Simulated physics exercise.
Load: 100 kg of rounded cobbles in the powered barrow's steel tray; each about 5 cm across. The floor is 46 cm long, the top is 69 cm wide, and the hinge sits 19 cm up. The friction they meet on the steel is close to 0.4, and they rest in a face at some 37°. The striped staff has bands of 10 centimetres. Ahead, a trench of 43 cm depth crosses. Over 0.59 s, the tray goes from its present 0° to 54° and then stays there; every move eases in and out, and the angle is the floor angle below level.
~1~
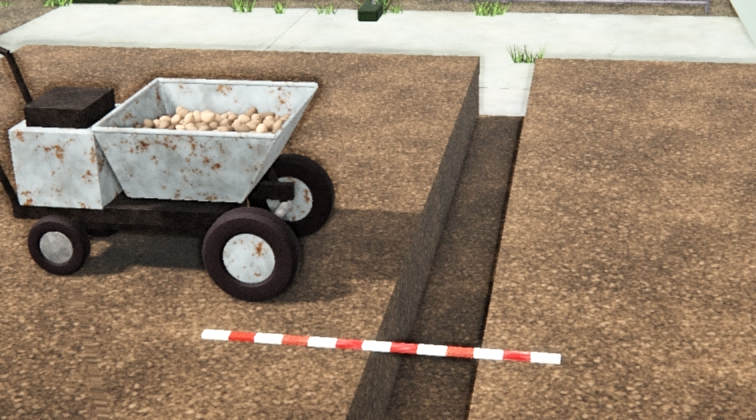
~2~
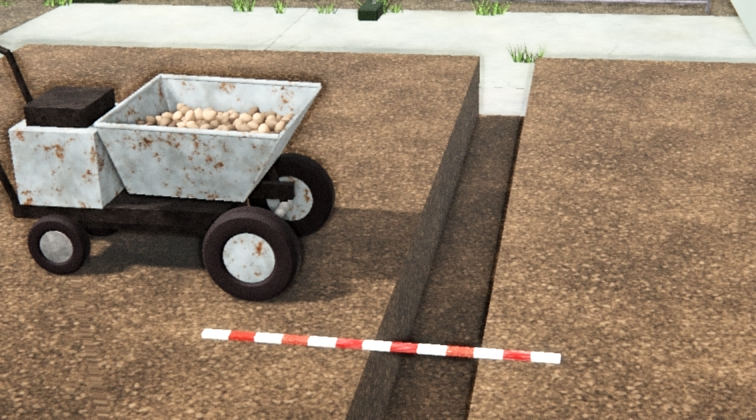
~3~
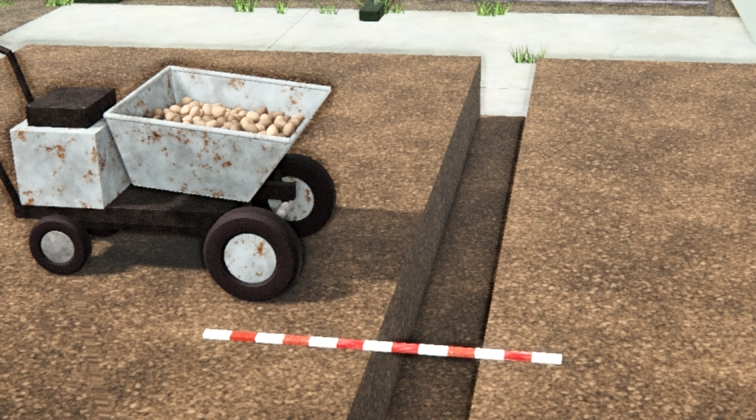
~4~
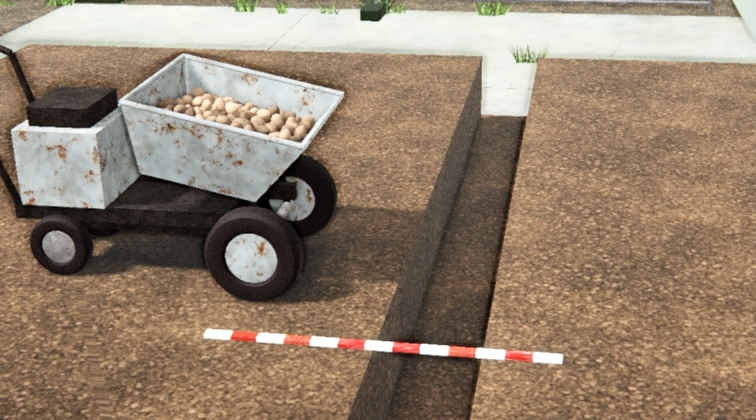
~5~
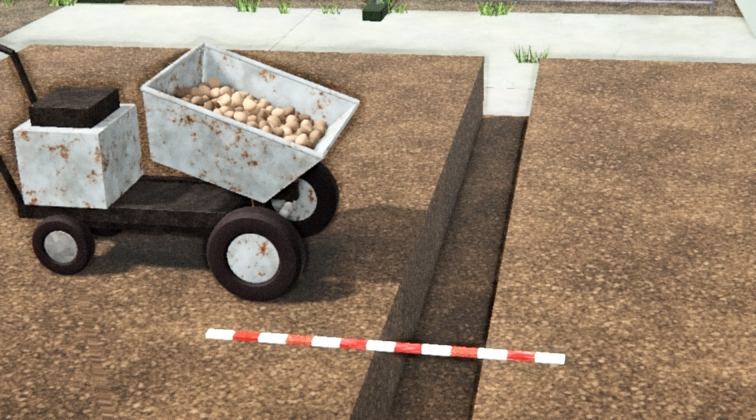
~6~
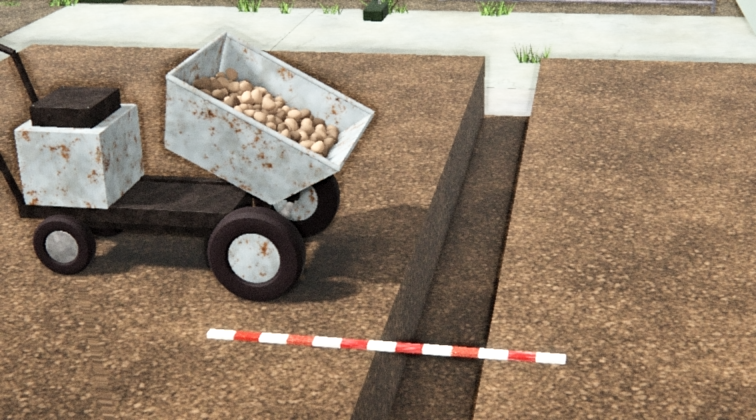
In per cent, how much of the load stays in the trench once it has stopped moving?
I would say about 29 per cent.
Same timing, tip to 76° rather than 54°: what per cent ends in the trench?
It would be near 90 per cent.
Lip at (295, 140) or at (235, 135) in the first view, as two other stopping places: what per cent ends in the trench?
Close to 25 percent in the first case, 20 percent in the second.
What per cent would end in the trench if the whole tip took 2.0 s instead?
With that change, it comes to around 5 per cent.
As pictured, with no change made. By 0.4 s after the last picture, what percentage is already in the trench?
About 0 per cent by then.
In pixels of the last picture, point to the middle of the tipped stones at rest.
Somewhere around (462, 371) in the last picture.
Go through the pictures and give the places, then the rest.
Lip at (275, 137), floor tilted 0°, highest stones at (218, 119), in the first frame.
The tray is at 2°, its lip at (279, 137); the top of the load is at (211, 118), in the second frame.
The tray is at 6°, its lip at (290, 141); the top of the load is at (204, 112), in the third frame.
The tray is at 12°, its lip at (305, 147); the top of the load is at (209, 104), in the fourth frame.
The tray is at 20°, its lip at (322, 157); the top of the load is at (209, 92), in the fifth frame.
The tray is at 28°, its lip at (339, 169); the top of the load is at (224, 83), in the sixth frame.
Then, 0.1 s after the last picture the floor is at 45°, 100 % in the tray; the foremost stones are at (347, 176).
Then, 0.4 s after the last picture the floor is at 54°, 99 % in the tray, 1 % in the trench; the foremost stones are at (402, 191).
Then, 0.7 s after the last picture the floor is at 54°, 78 % in the tray, 1 % short of the trench, 21 % in the trench; the foremost stones are at (487, 336).
Then, 2.7 s after the last picture the floor is at 54°, 71 % in the tray, 29 % in the trench; the foremost stones are at (500, 370).
